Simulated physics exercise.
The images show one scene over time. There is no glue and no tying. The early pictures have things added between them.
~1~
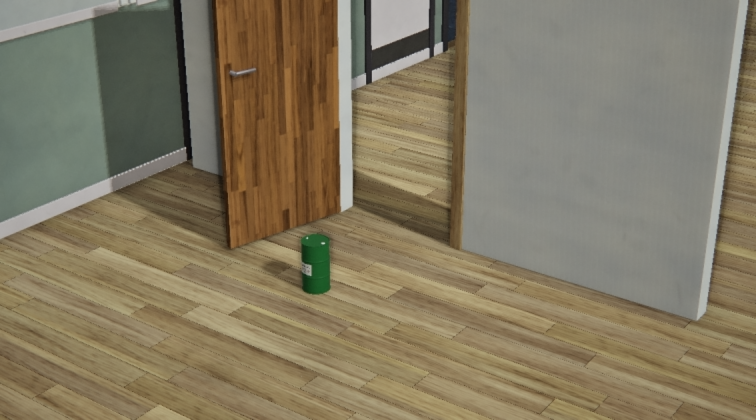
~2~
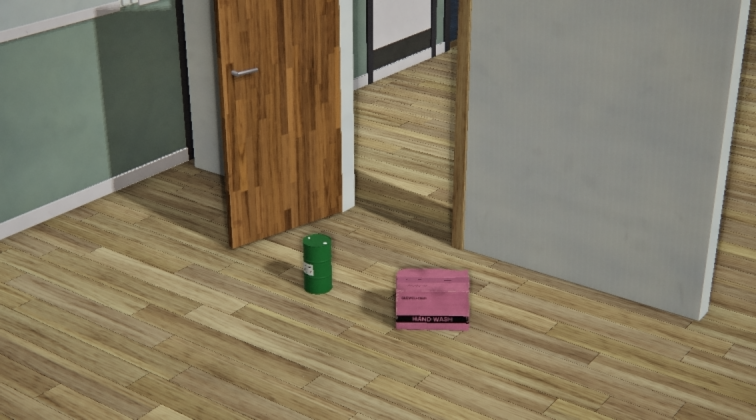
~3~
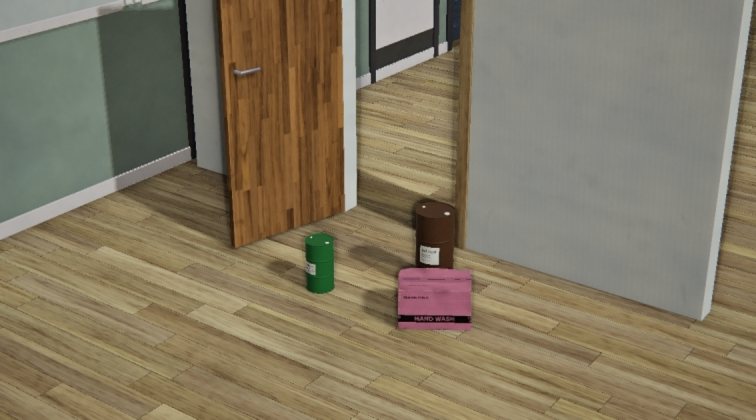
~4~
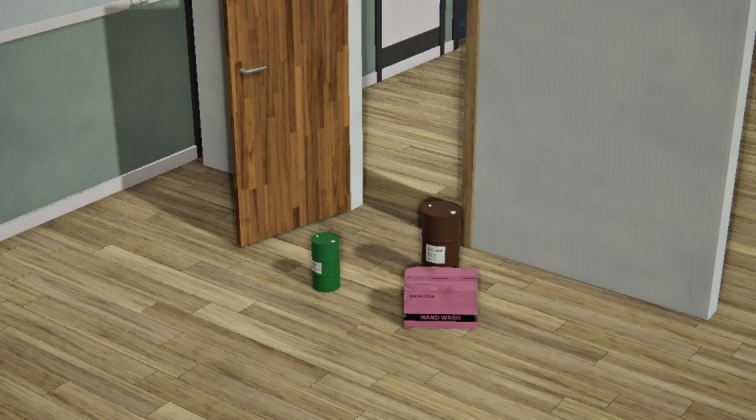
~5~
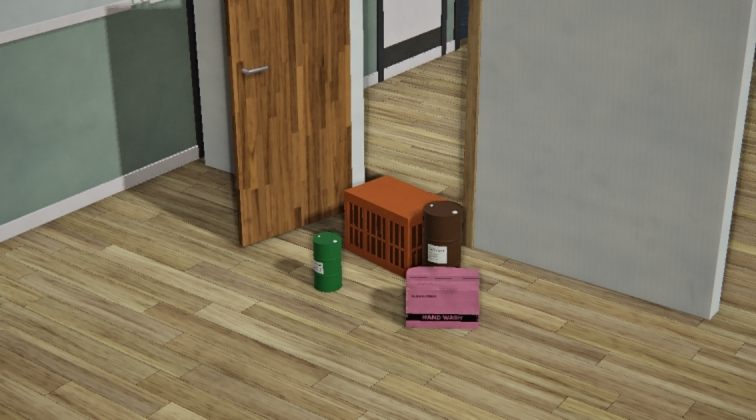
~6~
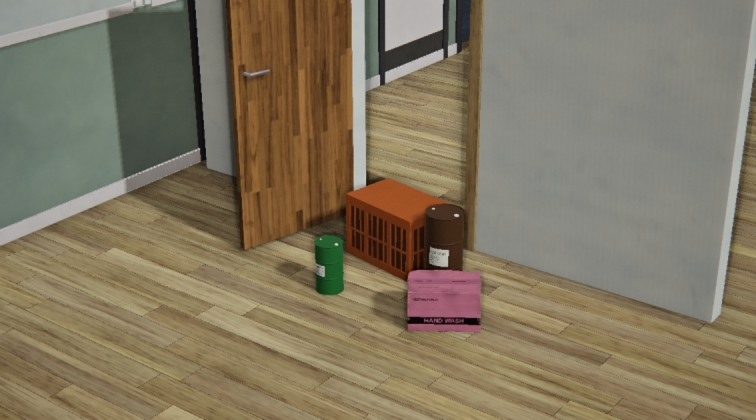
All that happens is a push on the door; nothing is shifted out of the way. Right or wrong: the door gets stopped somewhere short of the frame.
Right, it gets stopped before closing.
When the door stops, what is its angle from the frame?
Close to 55 degrees, I'd say.
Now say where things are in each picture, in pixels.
The first frame shows door wide open and still; green canister (316, 264).
The second frame shows door wide open and still; pink parcel (432, 299); green canister (318, 264).
The third frame shows door wide open and still; brown canister (435, 248); pink parcel (434, 299).
The fourth frame shows door wide open and still; green canister (326, 262); brown canister (441, 246).
The fifth frame shows door wide open and still; pink parcel (442, 297); green canister (328, 262).
The sixth frame shows door wide open and still; orange chest (399, 229); brown canister (444, 250).
Then, 0.70 s after the last picture, door at 87°.
Then, 1.10 s after the last picture, door at 70°.
At rest, door at 57°; all 4 in place. Seen from the same camera at the end, orange chest near (401, 229).
